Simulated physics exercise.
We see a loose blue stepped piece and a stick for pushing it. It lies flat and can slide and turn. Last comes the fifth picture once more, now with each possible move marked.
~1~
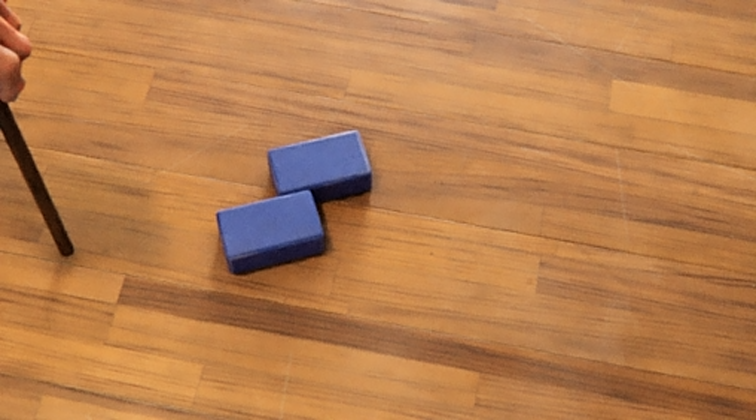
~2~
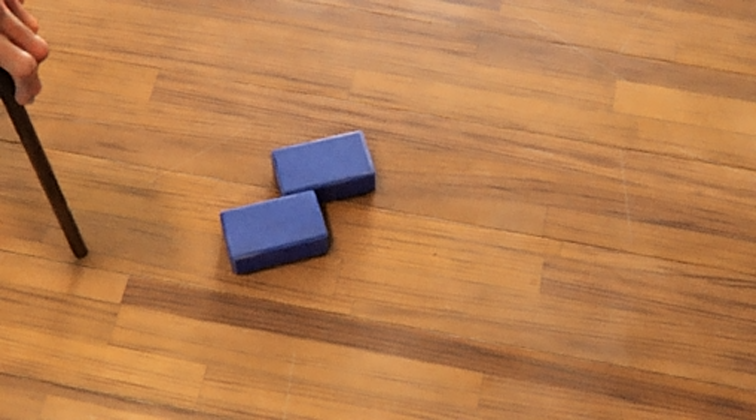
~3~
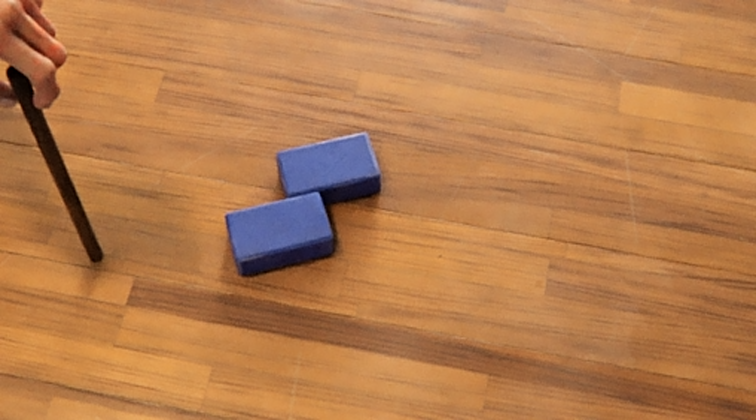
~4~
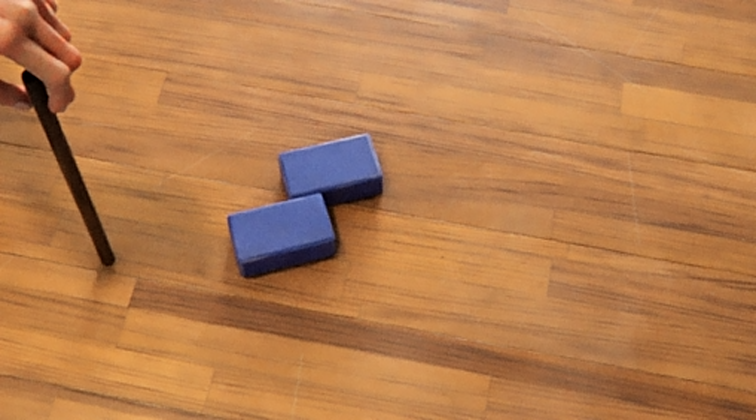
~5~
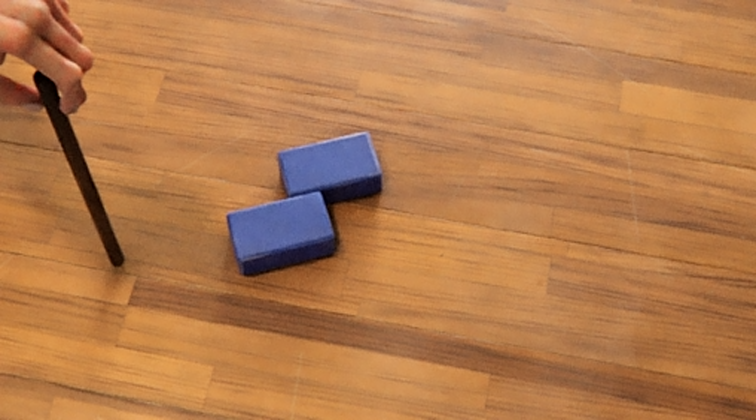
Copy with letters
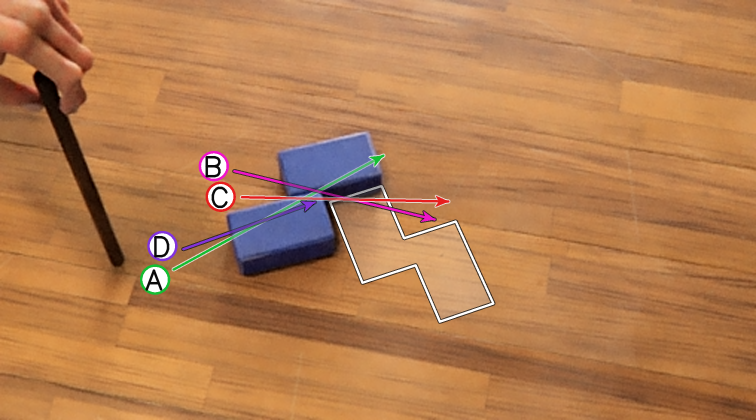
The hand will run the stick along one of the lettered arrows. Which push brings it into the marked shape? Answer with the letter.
It ends in the outline with B.
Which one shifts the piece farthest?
That is A.
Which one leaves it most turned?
B.
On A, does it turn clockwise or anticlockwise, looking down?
On that stroke, clockwise.
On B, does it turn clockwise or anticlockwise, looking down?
It turns clockwise.
On the marked copy, A from (174, 270) to (383, 156); B from (234, 171) to (435, 220); C from (242, 197) to (449, 202); D from (183, 249) to (315, 202).
With B. Early on, foot of the stick (307, 189), piece (360, 176).
Further on, foot of the stick (379, 207), piece (422, 223).
At the end, foot of the stick (435, 221), piece (449, 253); it fills the outline.
As for the rest, A leaves the piece out of the outline, at (507, 120); C leaves the piece out of the outline, at (488, 223); D leaves the piece out of the outline, at (424, 136).
